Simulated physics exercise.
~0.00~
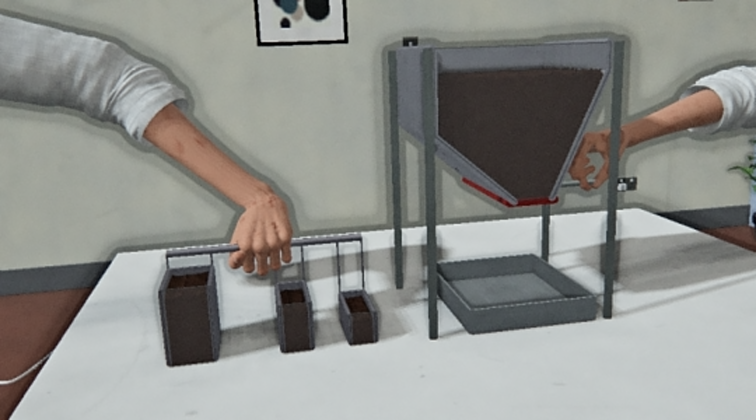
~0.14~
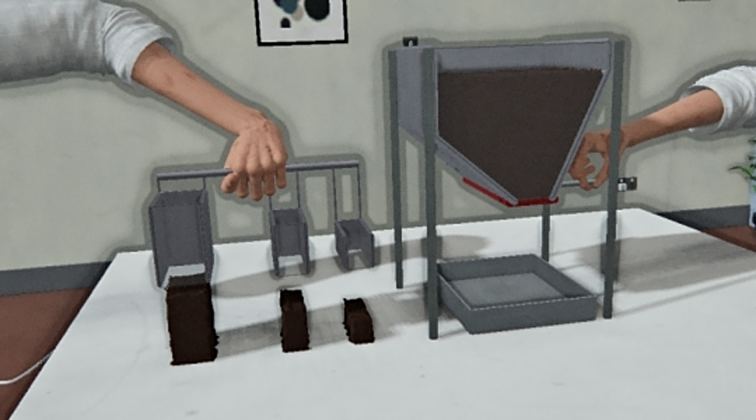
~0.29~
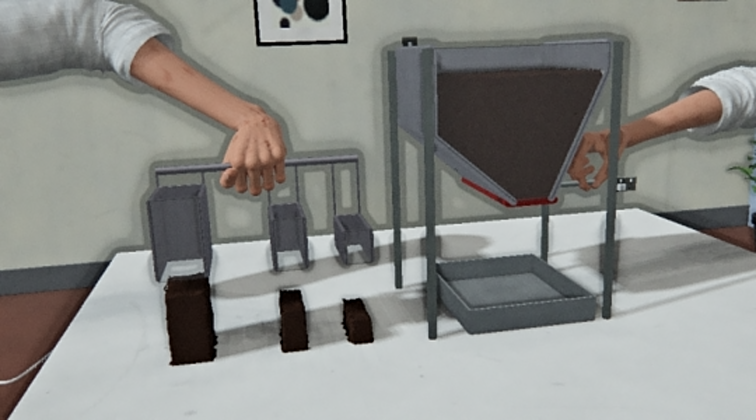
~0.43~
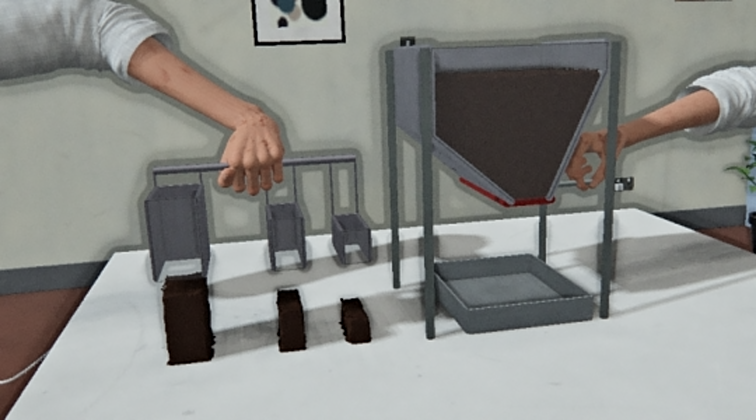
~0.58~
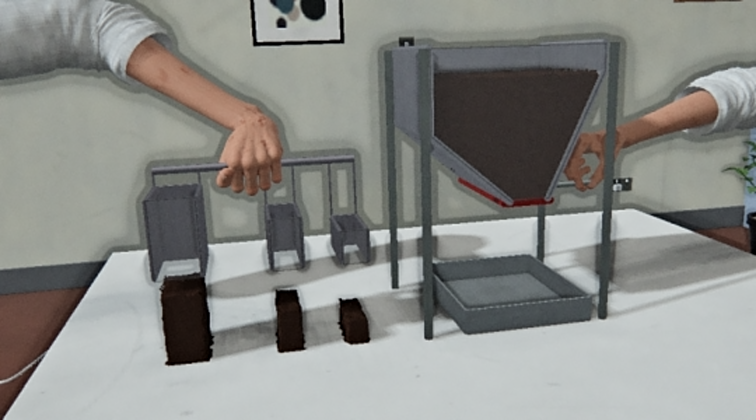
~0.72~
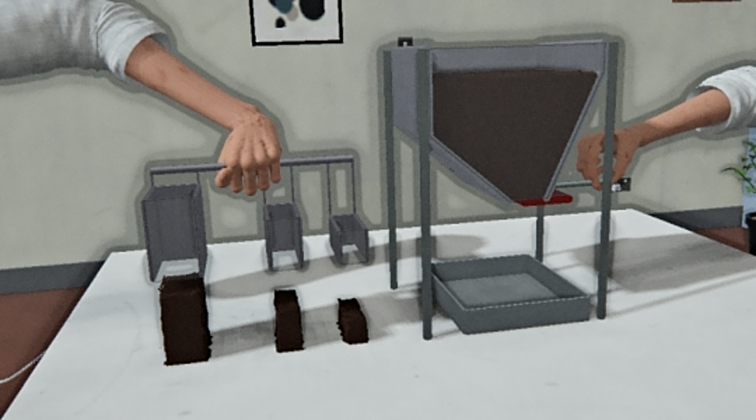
Hands lift a frame off three dark brown blocks, then pull a dispenser's red slide slightly right.
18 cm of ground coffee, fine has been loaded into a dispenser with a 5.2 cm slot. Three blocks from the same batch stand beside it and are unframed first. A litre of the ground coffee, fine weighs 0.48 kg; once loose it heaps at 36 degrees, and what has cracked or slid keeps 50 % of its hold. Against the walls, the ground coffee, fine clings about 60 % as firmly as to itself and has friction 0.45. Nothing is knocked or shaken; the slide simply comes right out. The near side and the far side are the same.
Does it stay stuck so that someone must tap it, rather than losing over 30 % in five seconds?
It stalls.
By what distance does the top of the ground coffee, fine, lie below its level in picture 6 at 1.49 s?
Around 0.0 cm.
After 1.07 s, 0 % has run out.
After 1.49 s, 0 % has run out.
After 1.90 s, 0 % has run out.
After 2.32 s, 0 % has run out.
After 5.62 s, 0 % has run out.
